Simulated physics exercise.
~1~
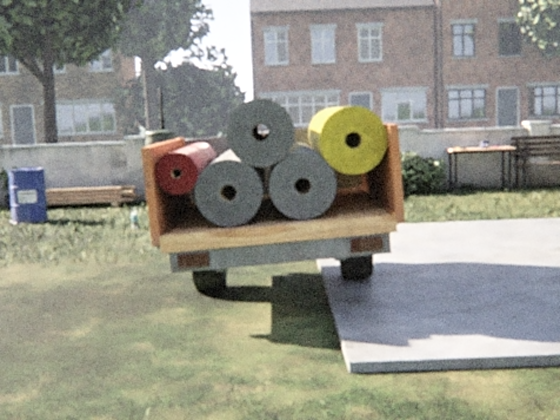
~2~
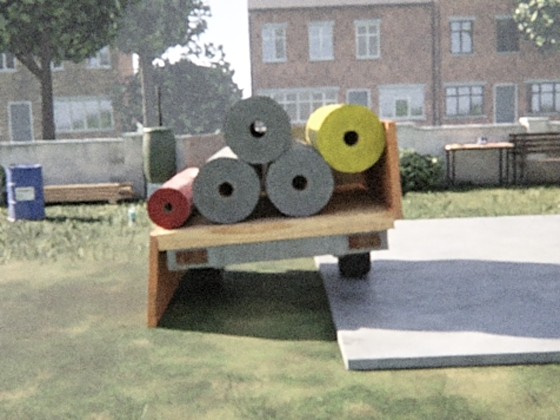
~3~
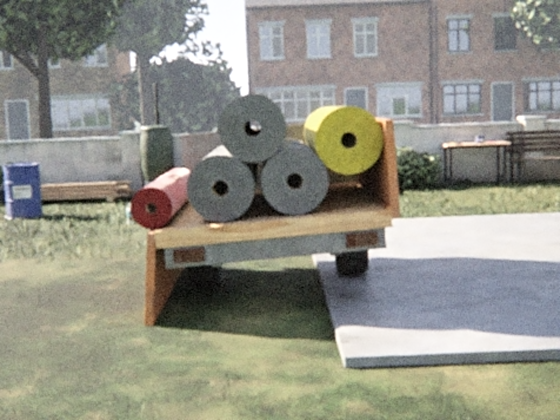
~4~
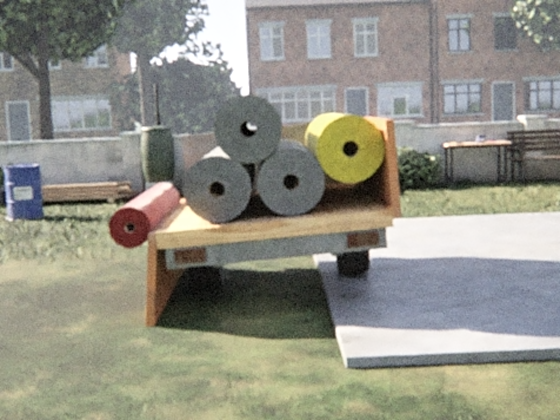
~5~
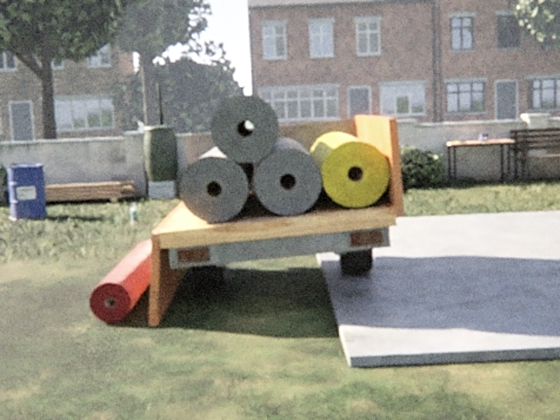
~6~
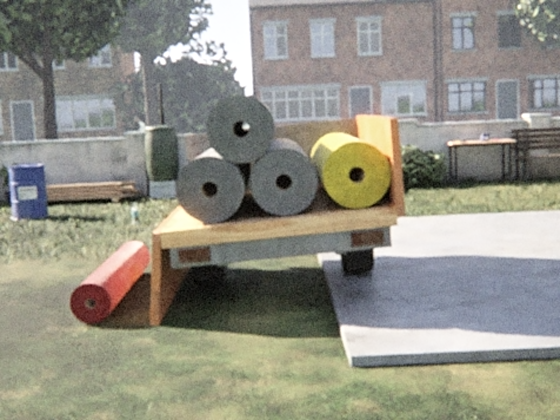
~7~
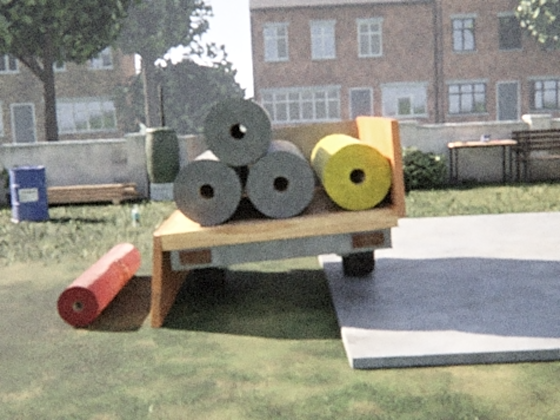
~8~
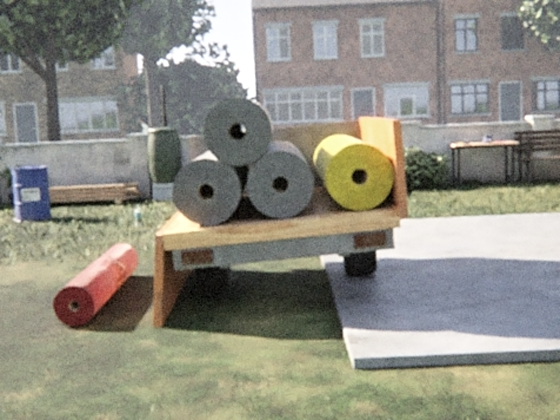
Red roll dropping off a trailer's left edge after the side board swings down, yellow roll settling onto the deck beside three grey ones.
